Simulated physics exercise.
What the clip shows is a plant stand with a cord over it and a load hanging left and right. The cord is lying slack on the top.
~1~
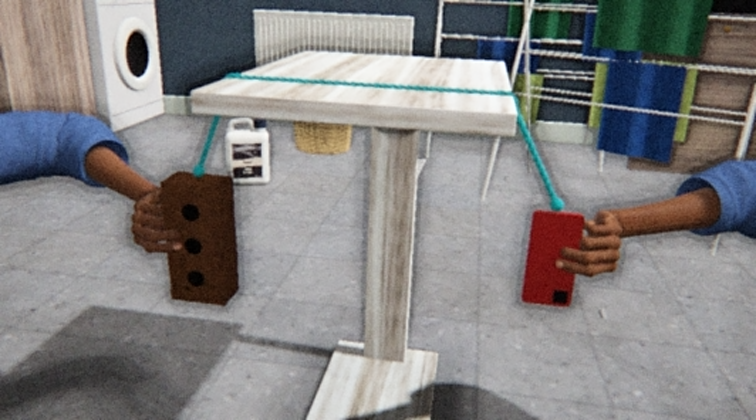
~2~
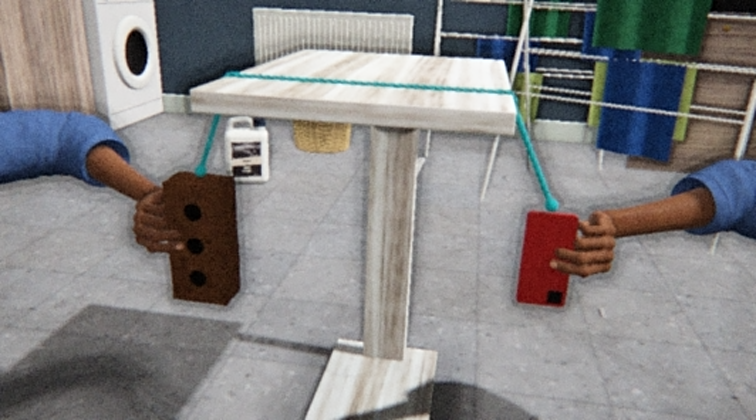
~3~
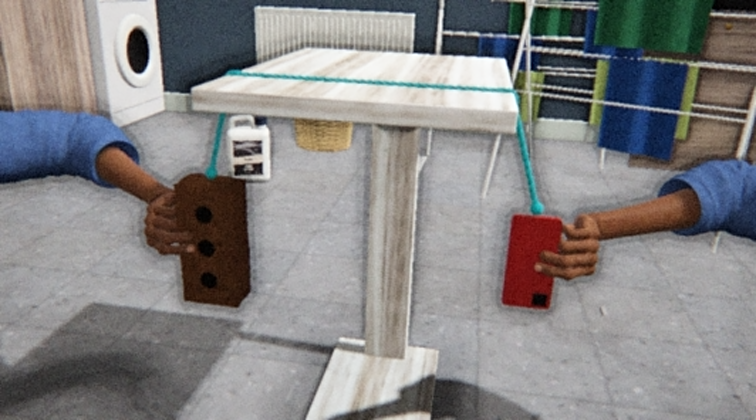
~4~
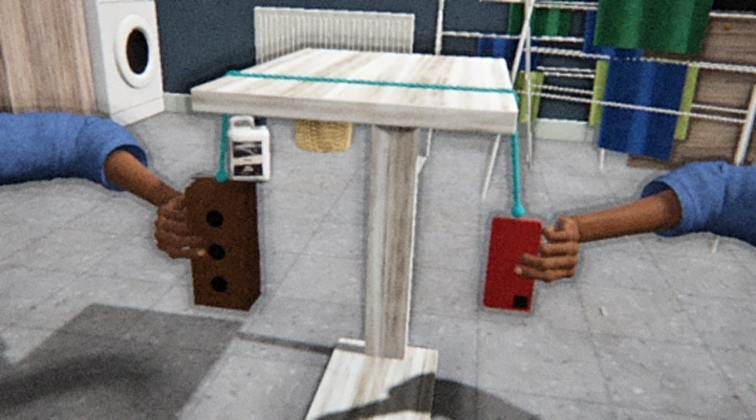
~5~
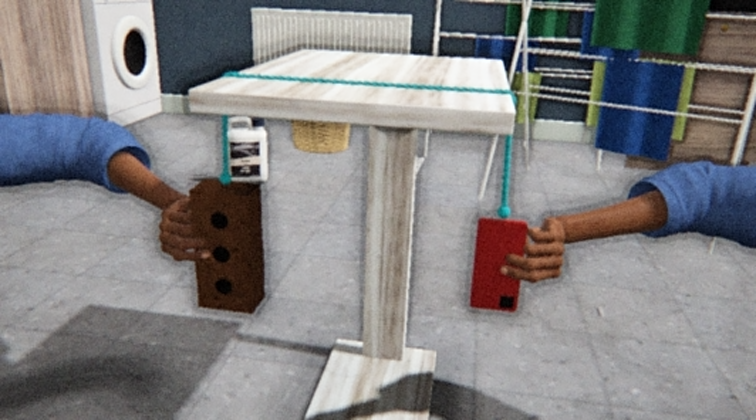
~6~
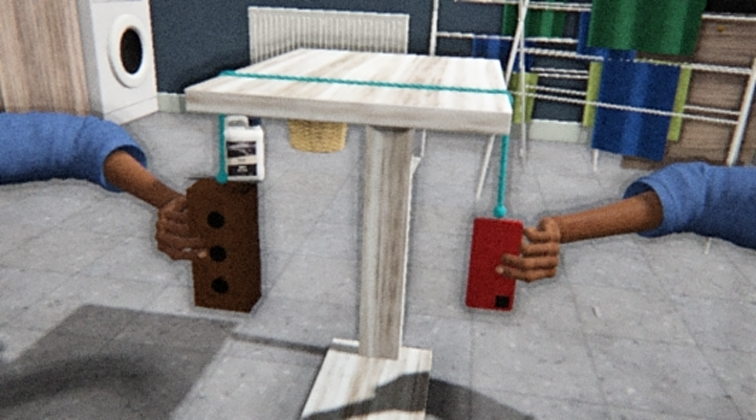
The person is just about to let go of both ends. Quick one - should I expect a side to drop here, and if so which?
The left one drops.
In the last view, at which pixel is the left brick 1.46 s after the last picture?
I'd put it close to (248, 408).
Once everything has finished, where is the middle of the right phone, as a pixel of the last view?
Its middle is at (222, 105).
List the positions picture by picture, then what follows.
In the first picture, left brick (202, 239); right phone (552, 259); cord over the top (375, 86).
In the second picture, left brick (204, 239); right phone (546, 260).
In the third picture, left brick (214, 240); right phone (531, 263).
In the fourth picture, left brick (225, 244); right phone (512, 265).
In the fifth picture, left brick (229, 247); right phone (498, 266).
In the sixth picture, left brick (226, 246); right phone (494, 265); cord over the top (370, 84).
Then, 0.88 s later than the last view, left brick down on the floor near (270, 409); right phone pulled up onto the top near (244, 59).
Then, 1.46 s later than the last view, left brick down on the floor near (249, 408); right phone higher near (218, 104).
Finally, left brick down on the floor near (250, 413); right phone higher near (222, 105). The cord sinks on the left side.
